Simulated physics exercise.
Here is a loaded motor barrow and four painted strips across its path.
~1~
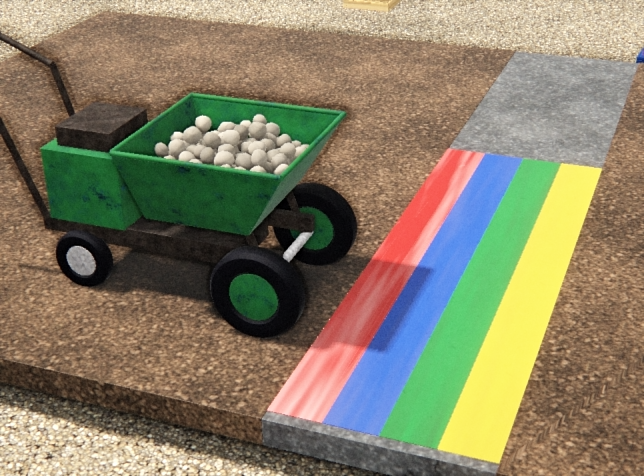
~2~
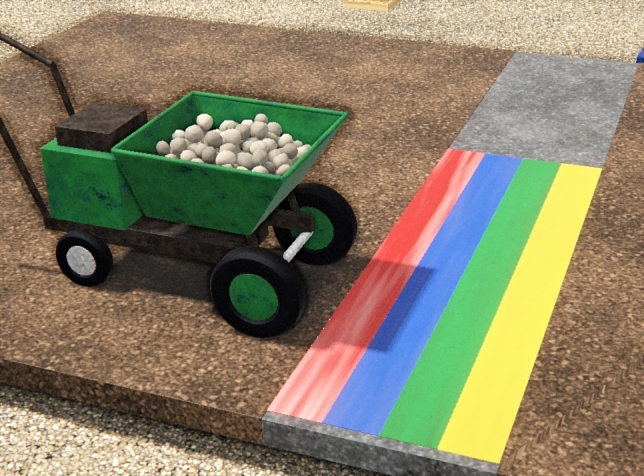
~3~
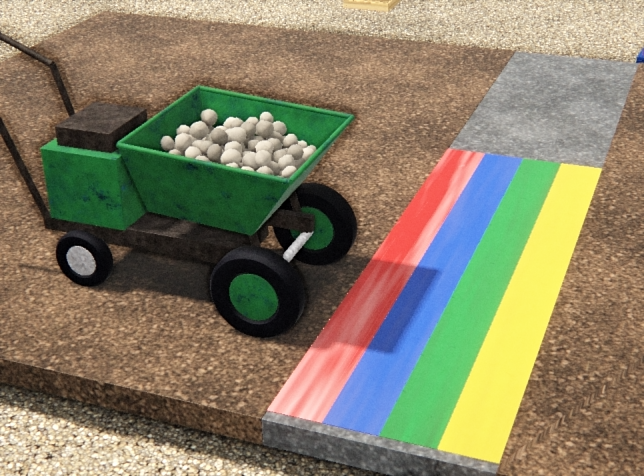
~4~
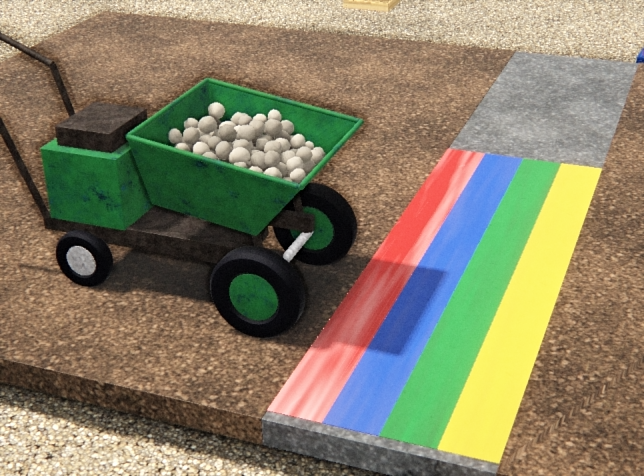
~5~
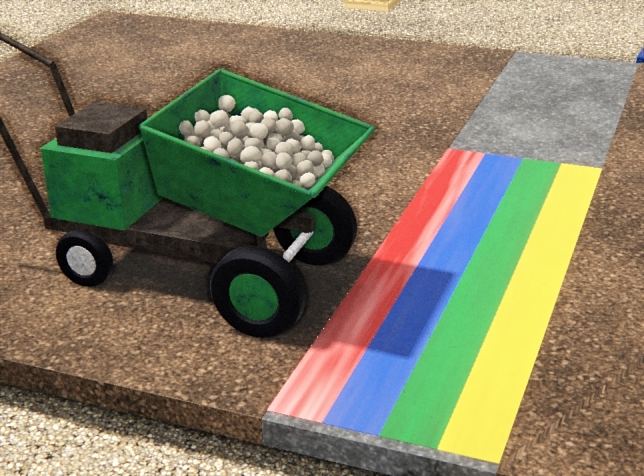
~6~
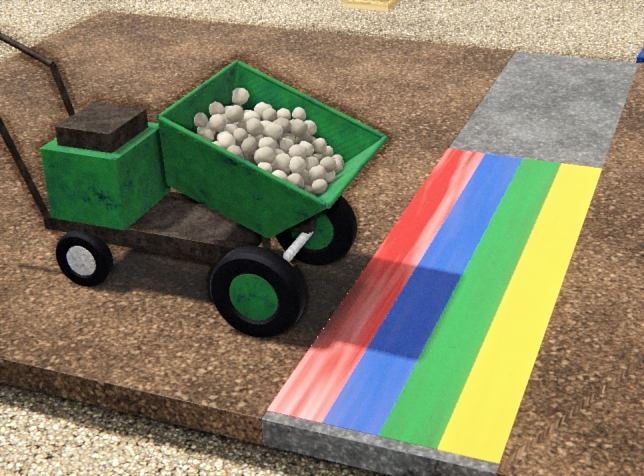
On a patch of brown ground edged by pale gravel, a green motor barrow loaded with rounded pebbles stands beside red, blue, green and yellow painted strips. Its skip starts level, then tilts gradually toward the right, its back edge rising clearly while the wheels stay still and the pebbles remain inside.
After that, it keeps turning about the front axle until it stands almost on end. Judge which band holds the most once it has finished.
Most on it: Green.
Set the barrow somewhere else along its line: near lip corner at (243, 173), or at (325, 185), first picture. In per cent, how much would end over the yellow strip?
The first spot gives roughly 10 %; the second gives roughly 30 %.
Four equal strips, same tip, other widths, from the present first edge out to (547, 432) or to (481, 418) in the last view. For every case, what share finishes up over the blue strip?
The first case gives around 30 %, the second around 10 %.
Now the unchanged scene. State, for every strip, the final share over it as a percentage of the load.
Red strip 0 %, blue strip 15 %, green strip 35 %, yellow strip 20 %.
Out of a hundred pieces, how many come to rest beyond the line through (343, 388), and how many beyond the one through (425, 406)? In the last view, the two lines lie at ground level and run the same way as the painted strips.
About 80 % and 40 %.
Soon after the last picture, skip tipped steeply; all in the skip.
A little later, skip tipped right over; most in the skip; a small part over the blue strip; about a quarter over the green strip; a stray few over the yellow strip; a stray few falling.
Later still, skip tipped right over; about a quarter in the skip; a small part over the blue strip; about a third over the green strip; about a quarter over the yellow strip; a small part off the paint.
At rest, skip tipped right over; about a quarter in the skip; none over the red strip; a small part over the blue strip; about a third over the green strip; about a quarter over the yellow strip; a small part off the paint.
